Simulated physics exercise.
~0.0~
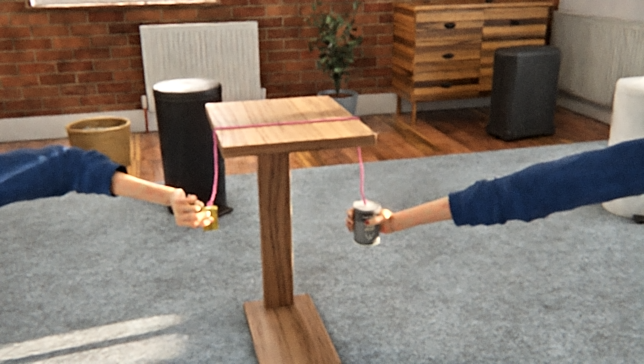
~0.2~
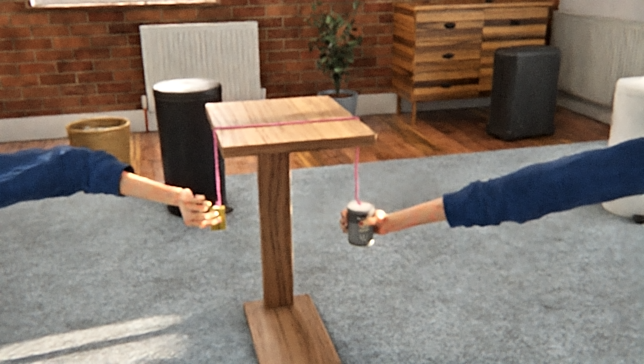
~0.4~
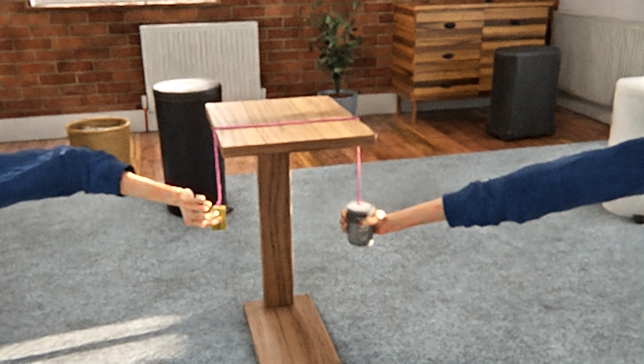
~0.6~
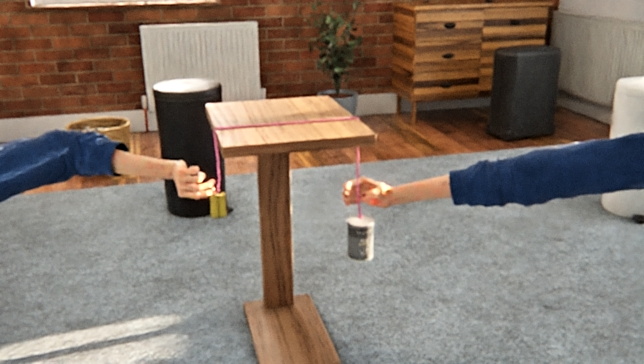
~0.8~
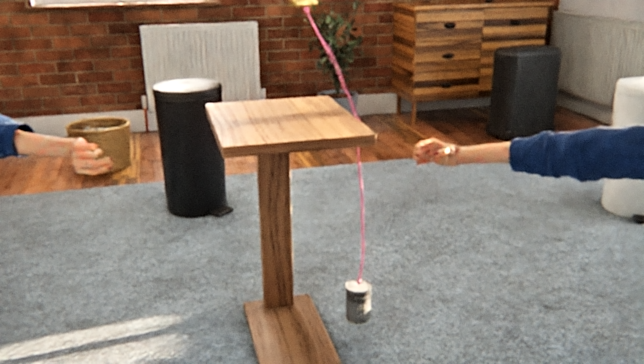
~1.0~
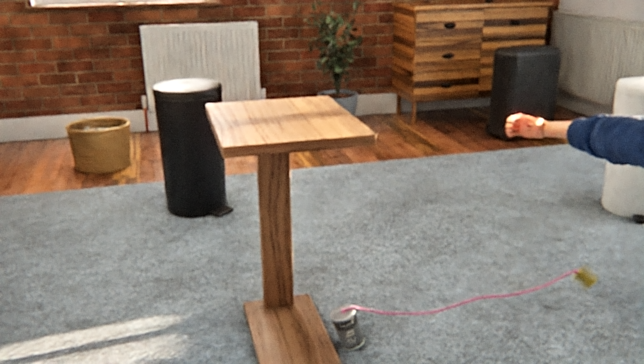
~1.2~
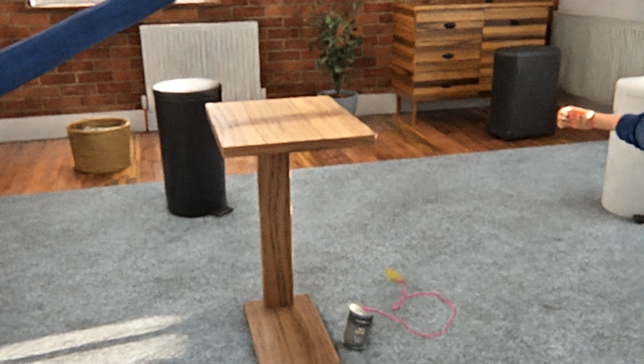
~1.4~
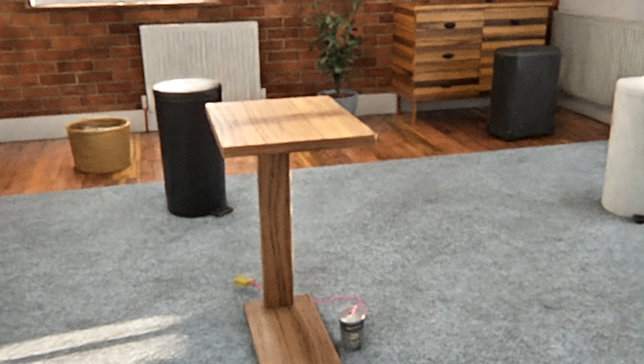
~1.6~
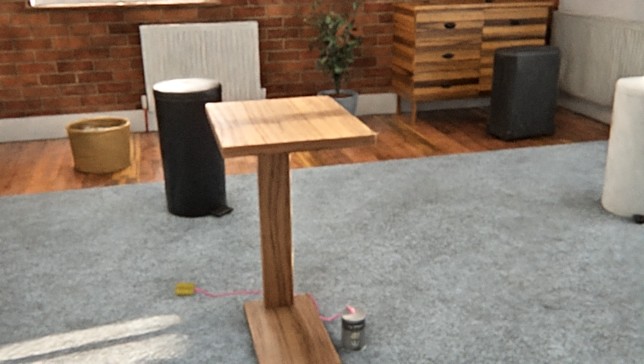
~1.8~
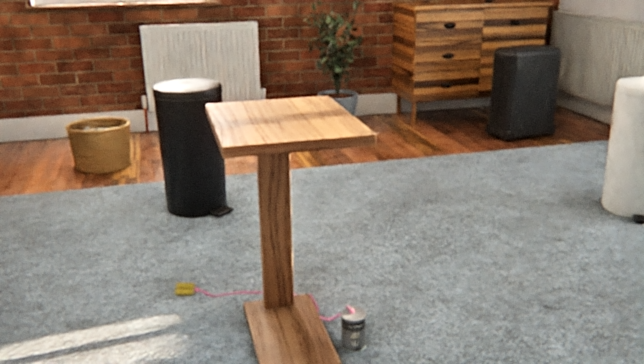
A pink string lies across the square top of a wooden stand on a grey carpet, seen from a still, slightly raised view in a brick-walled room. A small yellow matchbox hangs at left and a grey tin at right, each held by a blue-sleeved hand. The hands shift slightly, then let go and draw back. The tin drops, pulling the string rightwards and flinging the matchbox up over the top. The tin lands by the base, while the matchbox falls to the right, then swings back leftwards. Both end on the carpet, matchbox left, tin upright right.
